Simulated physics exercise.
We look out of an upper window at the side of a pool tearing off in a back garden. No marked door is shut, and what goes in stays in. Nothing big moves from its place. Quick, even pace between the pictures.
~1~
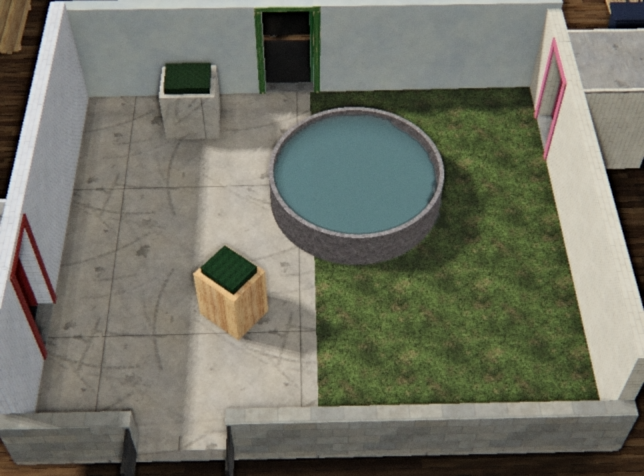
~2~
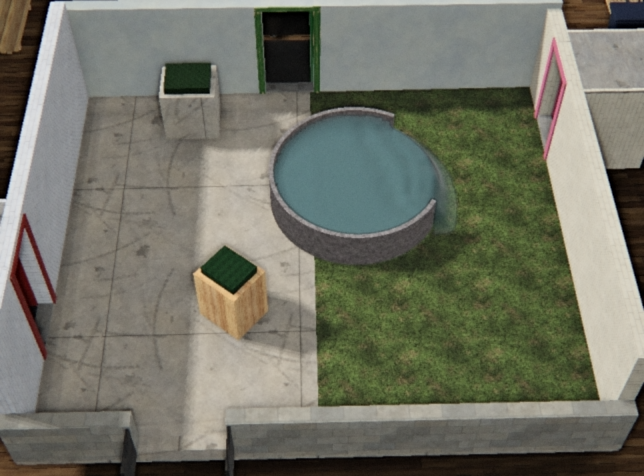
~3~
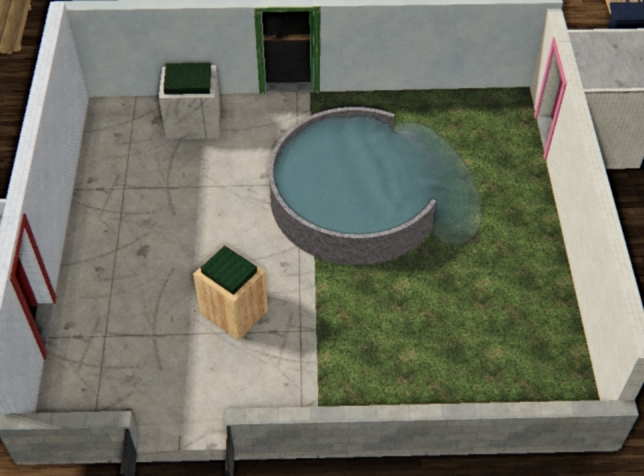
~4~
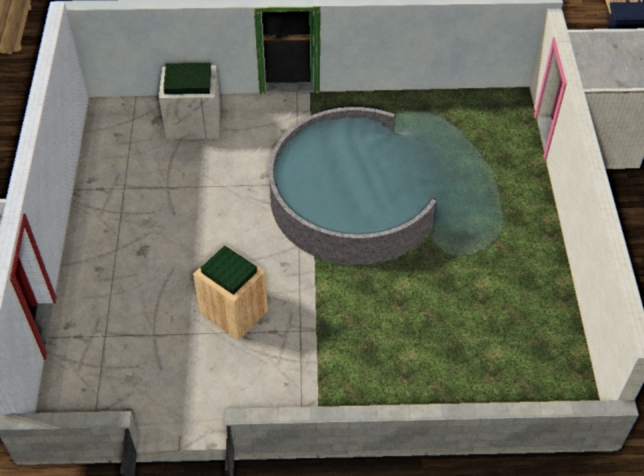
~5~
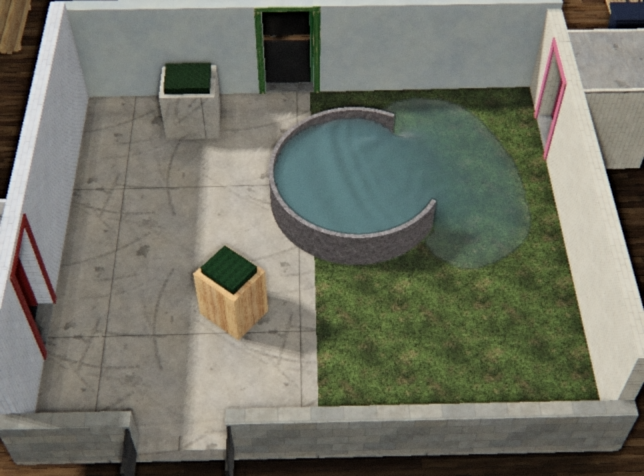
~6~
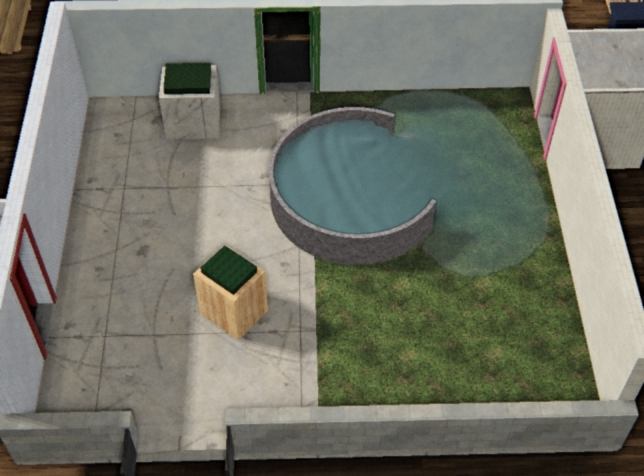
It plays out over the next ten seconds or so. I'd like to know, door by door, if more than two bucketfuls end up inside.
Here it is: The red door lets in two bucketfuls or fewer, the green door lets in more than two bucketfuls, the pink door lets in more than two bucketfuls.
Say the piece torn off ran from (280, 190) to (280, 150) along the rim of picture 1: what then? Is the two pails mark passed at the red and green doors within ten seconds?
Lab note: Red door over threshold; green door under threshold.
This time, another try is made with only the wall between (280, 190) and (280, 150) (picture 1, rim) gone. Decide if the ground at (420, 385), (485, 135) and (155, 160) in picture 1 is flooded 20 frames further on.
Untouched, untouched, soaked.
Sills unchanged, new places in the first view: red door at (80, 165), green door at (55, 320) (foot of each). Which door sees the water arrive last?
I'd name the green one.
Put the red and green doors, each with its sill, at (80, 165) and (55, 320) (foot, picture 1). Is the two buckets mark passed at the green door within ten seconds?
Well, the green door comes in low.
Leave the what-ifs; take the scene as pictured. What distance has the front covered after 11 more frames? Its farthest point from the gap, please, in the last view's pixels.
Farthest reach: About (578, 338).
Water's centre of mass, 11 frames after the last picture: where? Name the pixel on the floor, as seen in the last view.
The water centres close to (423, 183).
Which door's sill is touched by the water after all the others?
My answer is the door marked red.
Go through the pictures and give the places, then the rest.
The first picture shows the pool at (356, 172) is whole and still.
In the second picture, water pours out at (432, 172) and has run to (445, 231).
In the third picture, water pours out at (431, 174) and has run to (465, 239).
In the fourth picture, water pours out at (431, 174) and has run to (474, 250).
In the fifth picture, the front is at (493, 258), out from the gap at (431, 175).
In the sixth picture, the front is at (519, 258), out from the gap at (431, 175).
A moment on, water covers 20 % of the floor; the red door not reached, the green door not reached, the pink door under two buckets in.
Next, water covers 25 % of the floor; the red door not reached, the green door not reached, the pink door over two buckets in.
Then, water covers 30 % of the floor; the red door not reached, the green door not reached, the pink door far over two buckets in.
Later, water covers 55 % of the floor; the red door not reached, the green door over two buckets in, the pink door far over two buckets in.
In the end, water covers 95 % of the floor; the red door wet at the sill, nothing in, the green door over two buckets in, the pink door far over two buckets in.
